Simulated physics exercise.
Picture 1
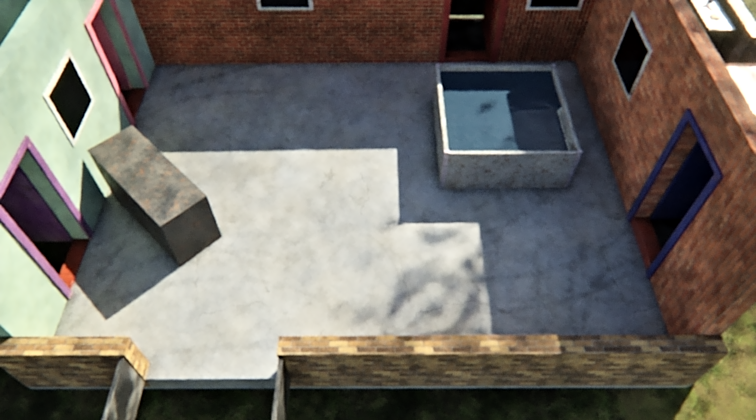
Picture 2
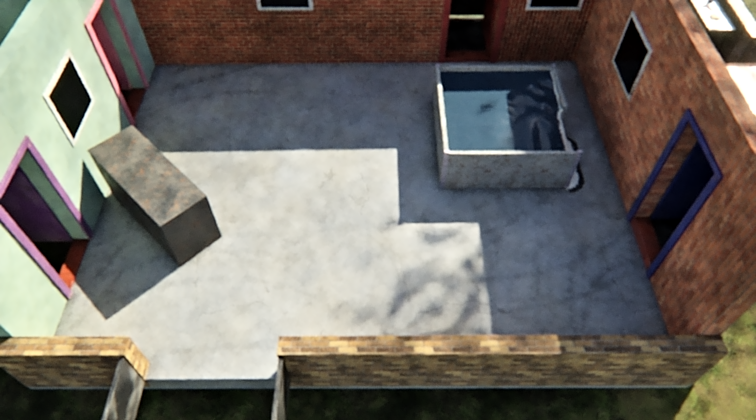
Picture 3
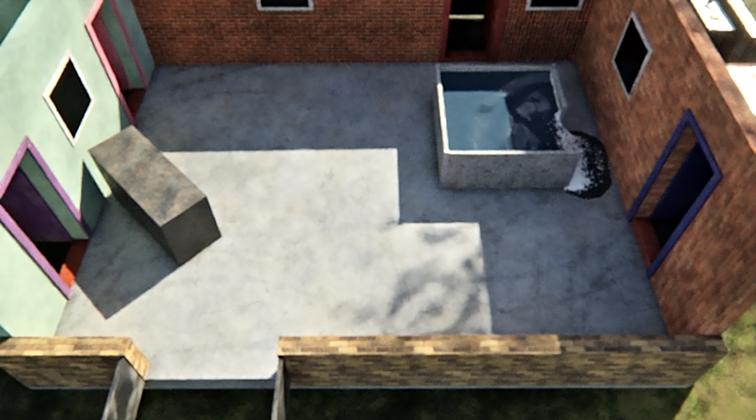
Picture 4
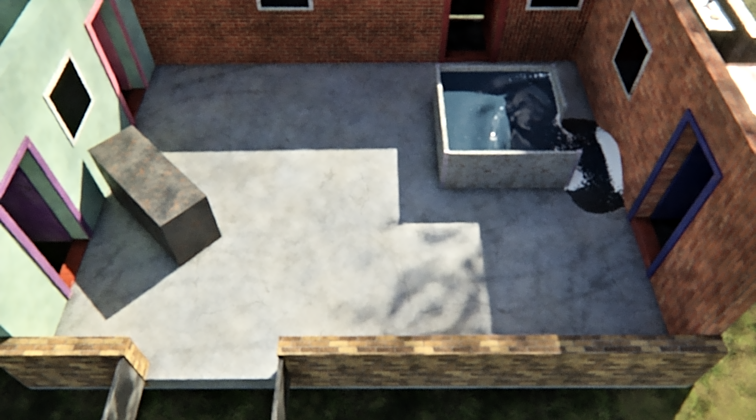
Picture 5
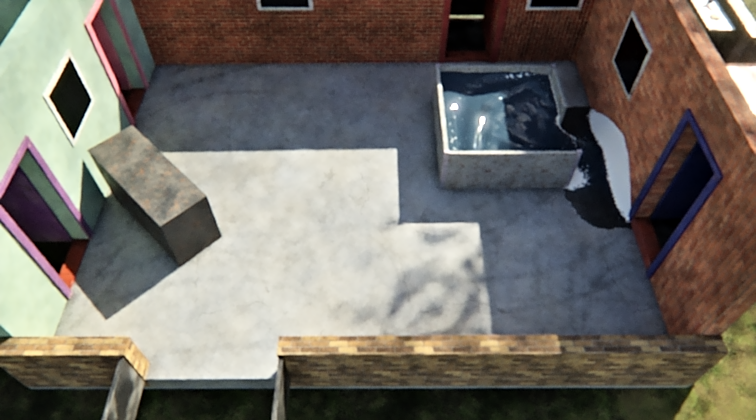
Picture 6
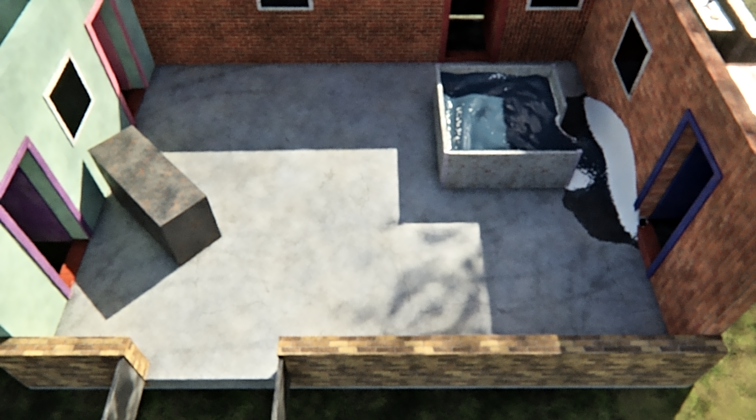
In a walled yard seen from above, water sits still in a tank near the right wall, then breaks through the tank's right side and spreads across the hard floor along the brick wall towards the blue-framed doorway.
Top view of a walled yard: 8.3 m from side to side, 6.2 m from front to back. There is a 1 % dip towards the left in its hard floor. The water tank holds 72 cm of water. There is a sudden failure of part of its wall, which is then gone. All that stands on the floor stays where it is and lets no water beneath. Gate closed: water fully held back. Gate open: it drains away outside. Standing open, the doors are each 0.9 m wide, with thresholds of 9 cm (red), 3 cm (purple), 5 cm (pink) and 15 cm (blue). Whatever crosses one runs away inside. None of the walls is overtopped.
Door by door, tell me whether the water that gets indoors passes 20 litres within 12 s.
Here is the picture: At the red door it stays within 20 litres; at the purple door it goes past 20 litres; at the pink door it goes past 20 litres; at the blue door it stays within 20 litres.
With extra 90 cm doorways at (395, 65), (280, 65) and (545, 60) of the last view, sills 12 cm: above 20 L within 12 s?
Taking them in order, the first gets too little, the second too little and the third enough.
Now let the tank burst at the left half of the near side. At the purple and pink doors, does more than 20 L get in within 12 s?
Result against the limit at purple: Limit broken; result at pink: Limit held.
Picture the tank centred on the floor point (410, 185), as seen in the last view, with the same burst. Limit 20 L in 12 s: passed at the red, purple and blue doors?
For the red door, the amount is acceptable; for the purple door, the amount is too high; for the blue door, the amount is too high.
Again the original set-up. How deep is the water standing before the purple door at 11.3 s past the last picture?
The depth comes to around 7.5 centimetres.
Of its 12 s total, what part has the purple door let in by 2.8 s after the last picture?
Roughly 0 percent is in by then.
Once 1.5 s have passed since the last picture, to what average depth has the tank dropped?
Mean depth: About 41 cm.
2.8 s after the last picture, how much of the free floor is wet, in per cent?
Around 40 per cent wet.
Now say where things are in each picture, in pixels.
Still water, 72 cm deep, in the water tank at (503, 110), in the first picture.
The front is at (577, 187), 0.6 m from the gap at (562, 150); 0.3 m2 of floor is under water; 72 cm left at the back of the water tank, in the second picture.
The front is at (591, 139), 0.9 m from the gap at (561, 153); 0.9 m2 of floor is under water; 72 cm left at the back of the water tank, in the third picture.
The front is at (624, 204), 1.3 m from the gap at (561, 154); 1.5 m2 of floor is under water; 72 cm left at the back of the water tank, in the fourth picture.
The front is at (631, 225), 1.6 m from the gap at (561, 154); 1.9 m2 of floor is under water; 70 cm left at the back of the water tank, in the fifth picture.
The front is at (638, 244), 1.9 m from the gap at (561, 153); 2.1 m2 of floor is under water; 63 cm left at the back of the water tank, in the sixth picture.
Then, 0.7 s after the last picture water covers 15 % of the floor and is deepest (56 cm) near (600, 164); red door not reached, purple door not reached, pink door not reached, blue door 16 cm at the sill, 0 L in.
Then, 1.5 s after the last picture water covers 20 % of the floor and is deepest (43 cm) near (600, 164); red door 7 cm at the sill, 0 L in, purple door not reached, pink door not reached, blue door 15 cm at the sill, 2 L in.
Then, 2.8 s after the last picture water covers 40 % of the floor and is deepest (30 cm) near (600, 164); red door 9 cm at the sill, 1 L in, purple door not reached, pink door not reached, blue door 11 cm at the sill, 4 L in.
Then, 6.3 s after the last picture water covers 90 % of the floor and is deepest (16 cm) near (602, 173); red door 6 cm at the sill, 3 L in, purple door 8 cm at the sill, 38 L in, pink door 11 cm at the sill, 22 L in, blue door 6 cm at the sill, 4 L in.
Then, 11.3 s after the last picture water covers 90 % of the floor and is deepest (12 cm) near (45, 362); red door 4 cm at the sill, 3 L in, purple door 8 cm at the sill, 145 L in, pink door 11 cm at the sill, 128 L in, blue door 3 cm at the sill, 4 L in.
